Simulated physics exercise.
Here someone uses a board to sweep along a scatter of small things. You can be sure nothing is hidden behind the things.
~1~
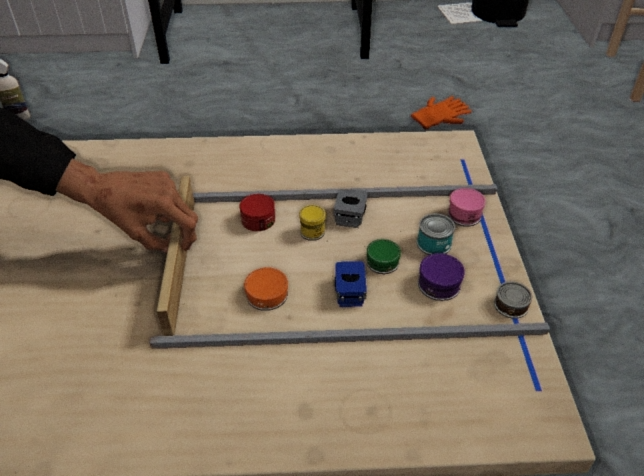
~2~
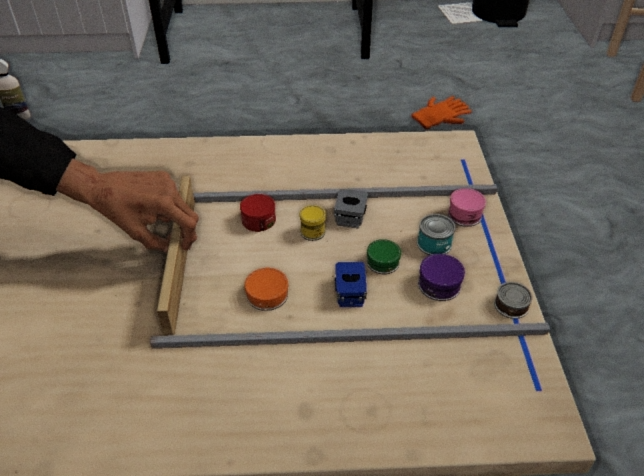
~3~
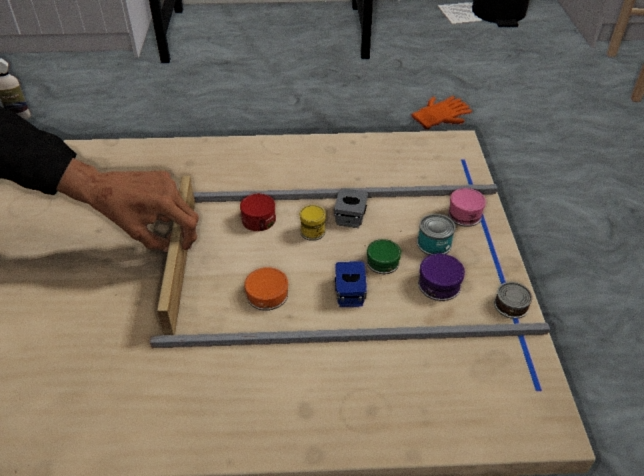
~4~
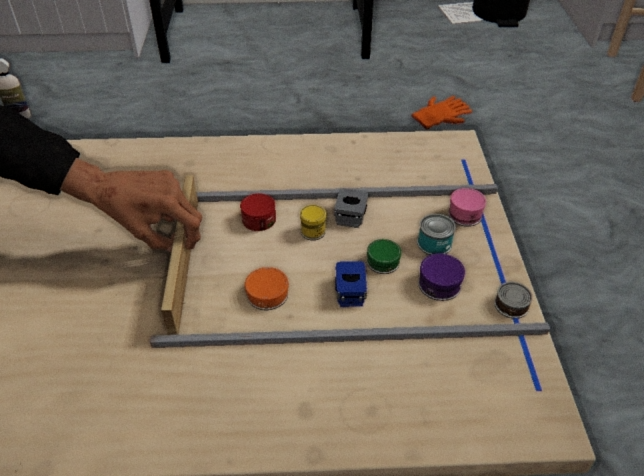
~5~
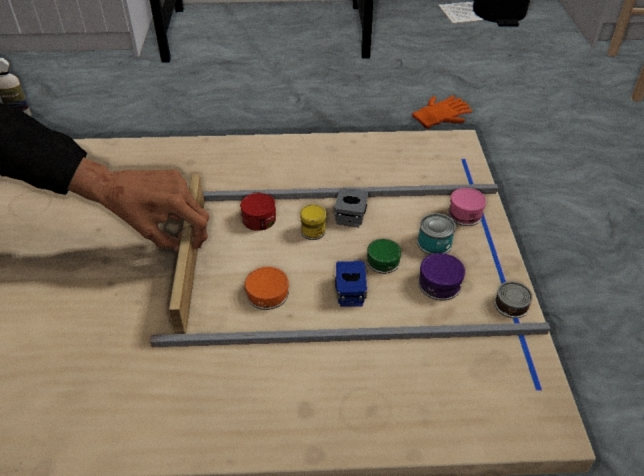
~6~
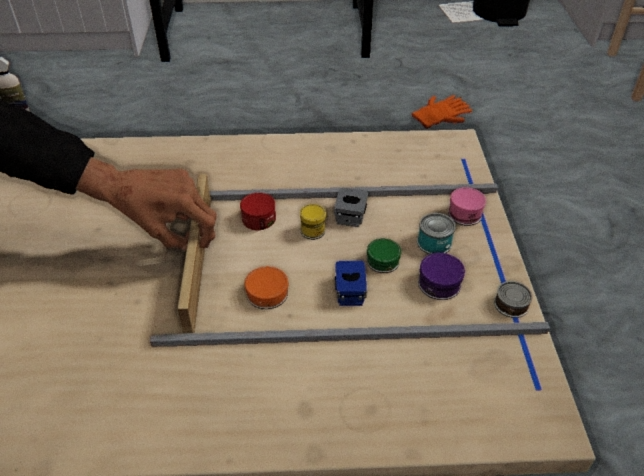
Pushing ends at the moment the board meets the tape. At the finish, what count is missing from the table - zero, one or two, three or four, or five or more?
Missing: Five or more.
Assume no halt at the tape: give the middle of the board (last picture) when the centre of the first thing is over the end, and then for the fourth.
I'd put the first at about (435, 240) and the next at about (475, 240).
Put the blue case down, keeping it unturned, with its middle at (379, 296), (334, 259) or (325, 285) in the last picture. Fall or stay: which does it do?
Taking the places in the order given: It holds firm, it holds firm, it drops.
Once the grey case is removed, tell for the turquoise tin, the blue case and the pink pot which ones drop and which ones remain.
In that case the turquoise tin goes off the edge, the blue case goes off the edge, the pink pot goes off the edge.
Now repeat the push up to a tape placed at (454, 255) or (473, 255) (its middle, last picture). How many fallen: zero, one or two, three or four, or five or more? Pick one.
Counts by place: One or two, then three to four.
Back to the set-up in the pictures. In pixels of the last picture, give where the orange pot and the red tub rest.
The orange pot stops around (528, 283); the red tub around (496, 197).
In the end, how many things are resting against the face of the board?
That makes 4.
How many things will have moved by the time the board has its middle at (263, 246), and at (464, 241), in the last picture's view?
At the first spot the count is 2, and at the second it is 10.
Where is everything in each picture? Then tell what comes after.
In the first picture, brown tin (513, 300); pink pot (466, 207); turquoise tin (436, 235); board (178, 251); tape (494, 255).
In the second picture, pink pot (466, 207); green tin (384, 257).
In the third picture, turquoise tin (436, 235); red tub (258, 213).
In the fourth picture, brown tin (513, 300); blue case (351, 284).
In the fifth picture, pink pot (467, 207); board (189, 249).
In the sixth picture, brown tin (513, 299); pink pot (467, 206); turquoise tin (436, 234); board (196, 248); tape (494, 254).
A little later, none off yet; brown tin at rest near (513, 299); pink pot at rest near (467, 206); turquoise tin at rest near (436, 234).
Next, none off yet; brown tin at rest near (515, 300); pink pot moving near (470, 207); turquoise tin at rest near (436, 234).
When it is over, the number that fall off is five or more; down, blue case, grey case, purple pot, turquoise tin, pink pot and brown tin.
